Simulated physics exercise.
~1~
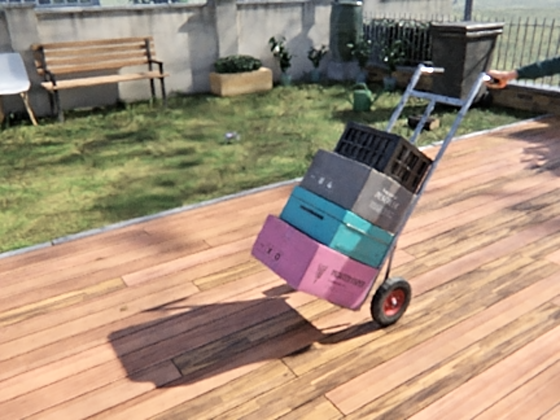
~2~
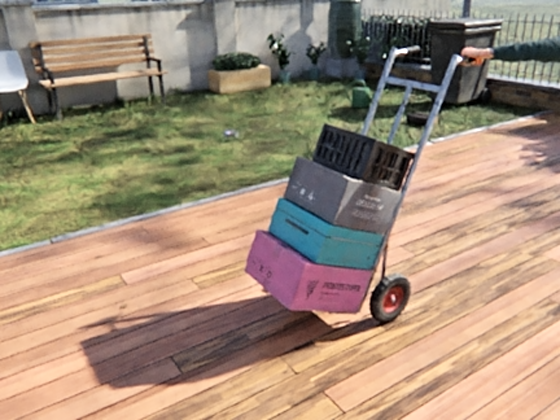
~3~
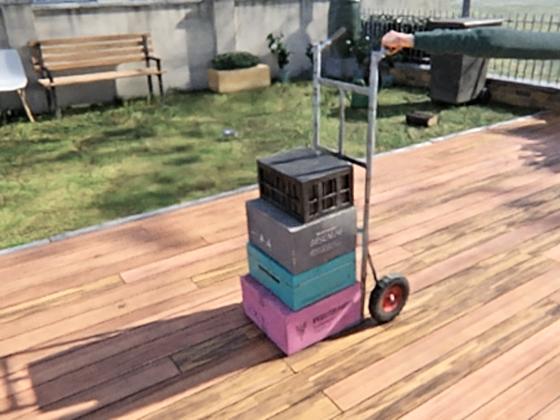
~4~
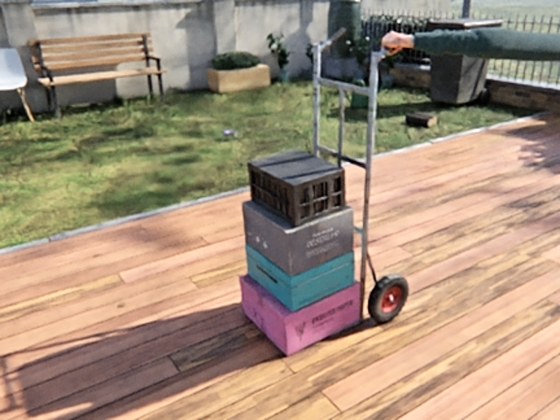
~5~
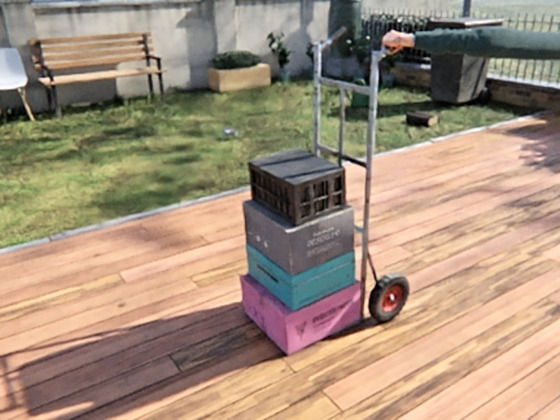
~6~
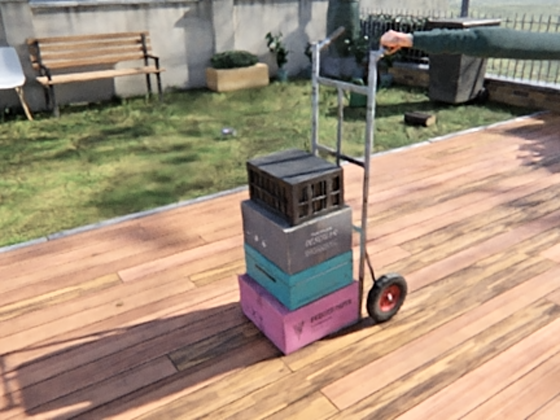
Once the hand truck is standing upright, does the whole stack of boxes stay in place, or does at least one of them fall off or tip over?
The whole stack stays in place. None of the boxes falls off or ends up on its side.
